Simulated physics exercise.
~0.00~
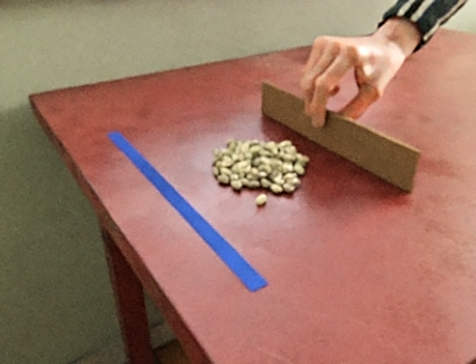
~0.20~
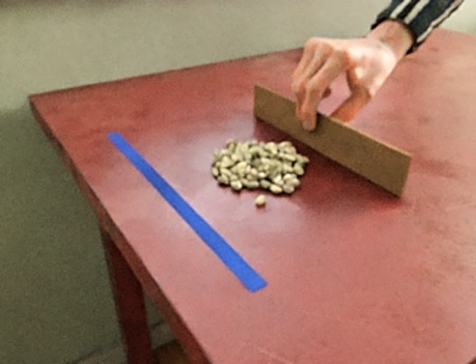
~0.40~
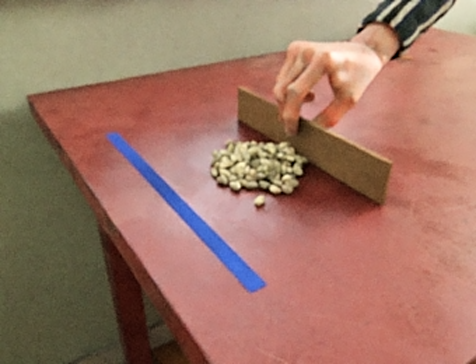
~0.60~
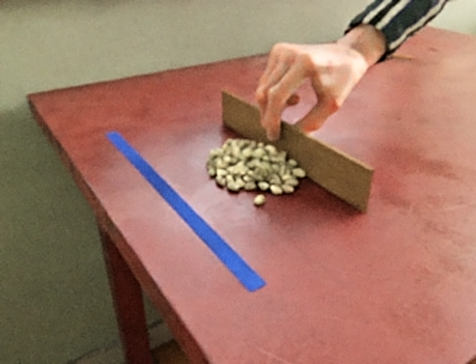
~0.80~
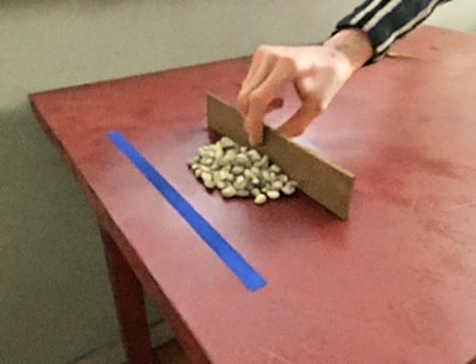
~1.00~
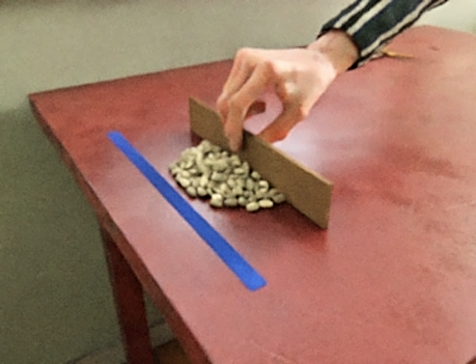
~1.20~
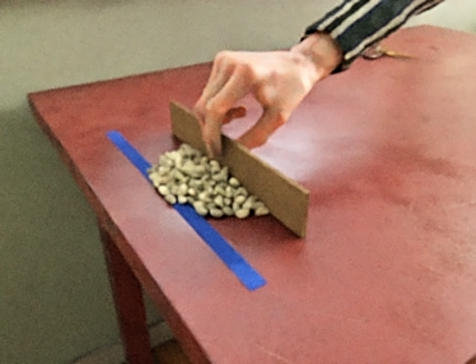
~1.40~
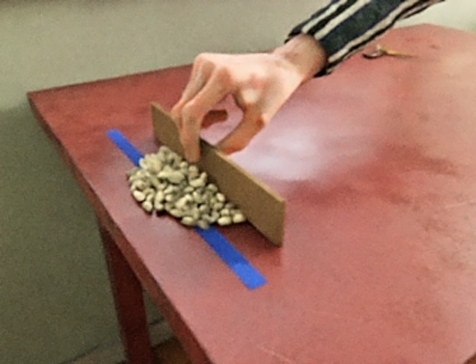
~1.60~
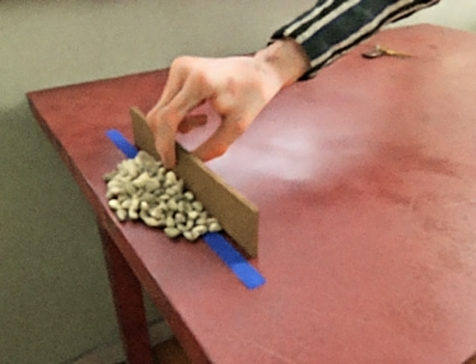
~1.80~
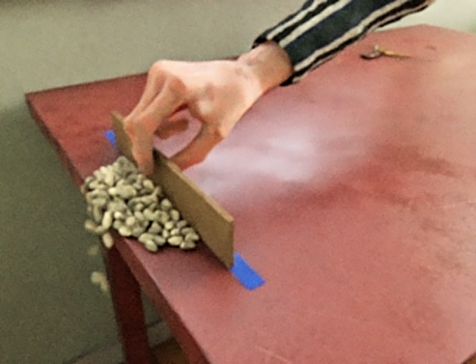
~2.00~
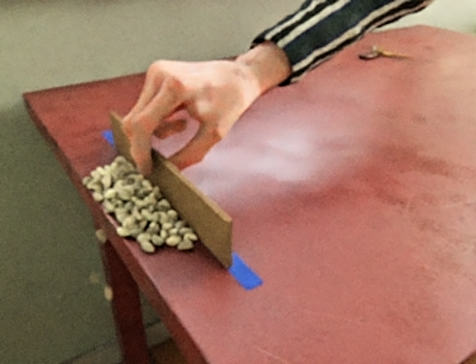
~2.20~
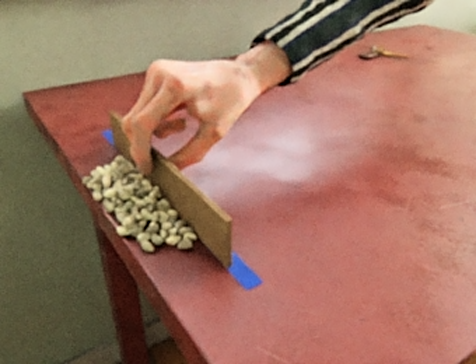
A pile of pale beans was pushed left across a red table by a hand holding a piece of card, until the card stopped at the blue tape and a few beans dropped off the edge, leaving most of the heap on the table.
